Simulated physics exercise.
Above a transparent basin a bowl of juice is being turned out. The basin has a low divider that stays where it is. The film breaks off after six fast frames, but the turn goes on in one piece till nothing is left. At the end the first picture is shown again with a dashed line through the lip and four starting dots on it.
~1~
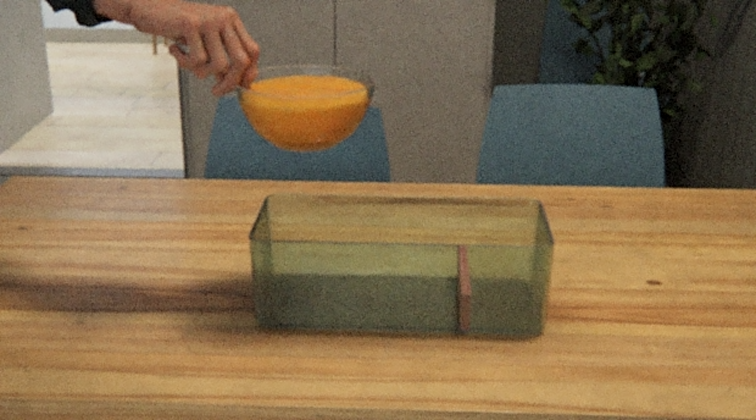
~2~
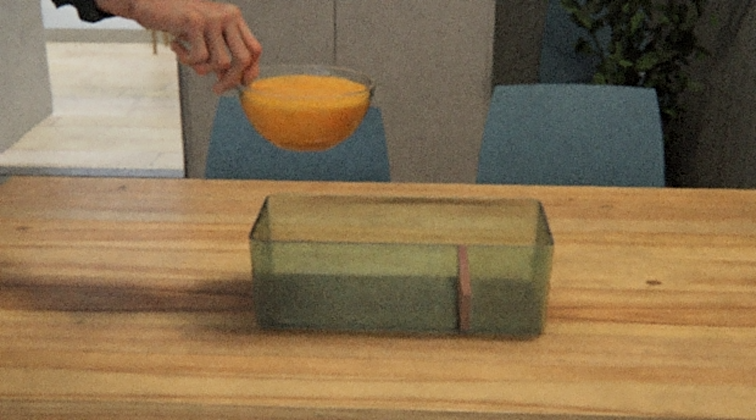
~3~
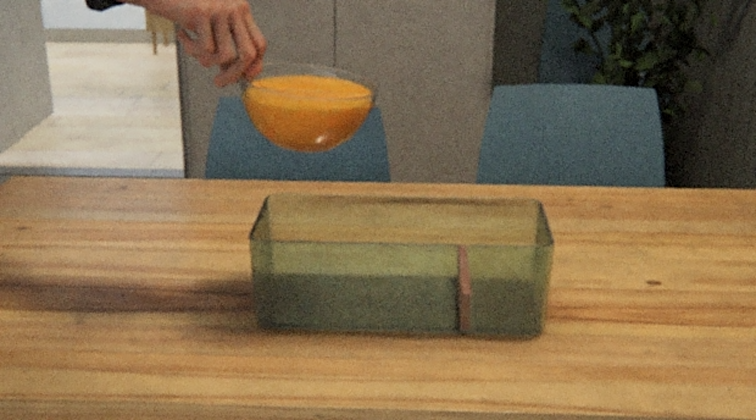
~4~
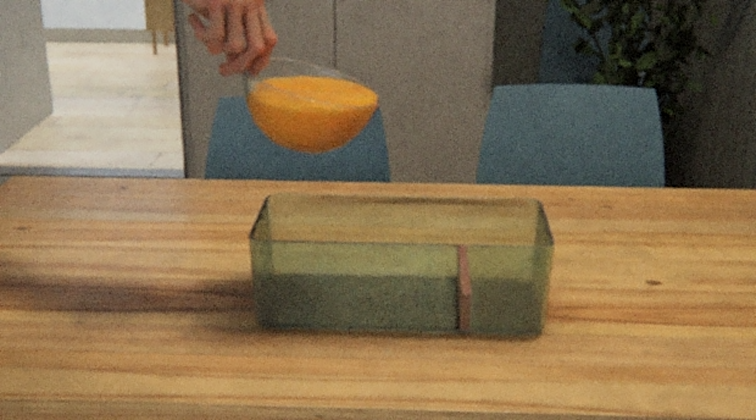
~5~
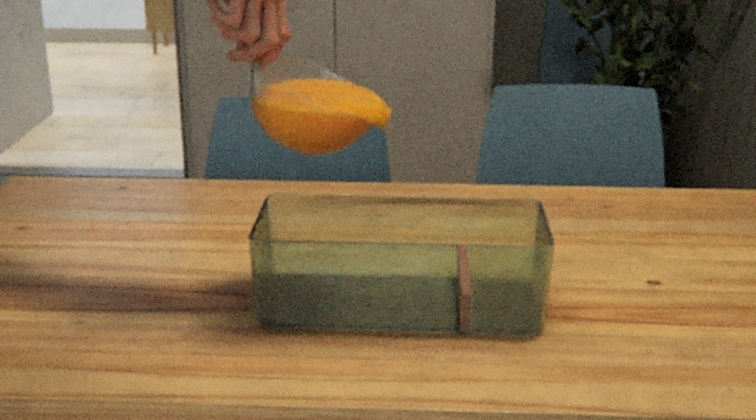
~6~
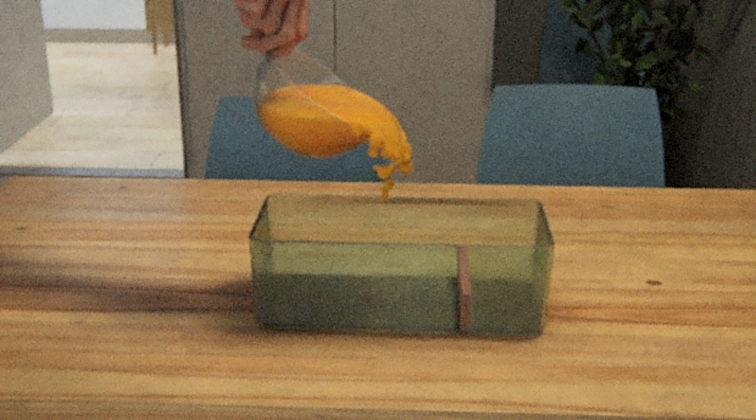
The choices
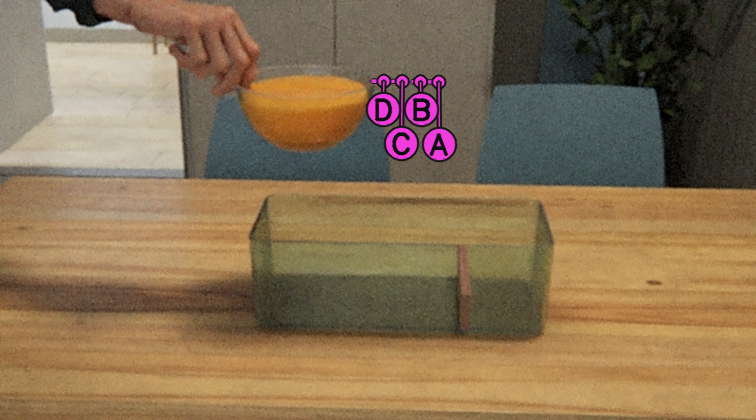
At the start, a hand holds a clear bowl of orange juice upright above a transparent greenish basin on a wooden table. The hand moves a little to the right as the bowl tilts rightward, gradually and then more steeply. Juice slides over its right lip and streams down in ragged blobs.
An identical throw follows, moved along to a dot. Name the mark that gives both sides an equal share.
Spot B does it best.
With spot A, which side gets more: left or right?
The right side.
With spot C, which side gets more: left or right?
More ends on the left.
In magenta, A at (438, 82); B at (420, 81); C at (402, 81); D at (383, 81).
For spot A, about 33 % ends left of the wall and 66 % right of it.
For spot B, about 50 % ends left of the wall and 48 % right of it.
For spot C, about 70 % ends left of the wall and 27 % right of it; 3 % is lost outside.
For spot D, about 91 % ends left of the wall and 7 % right of it.
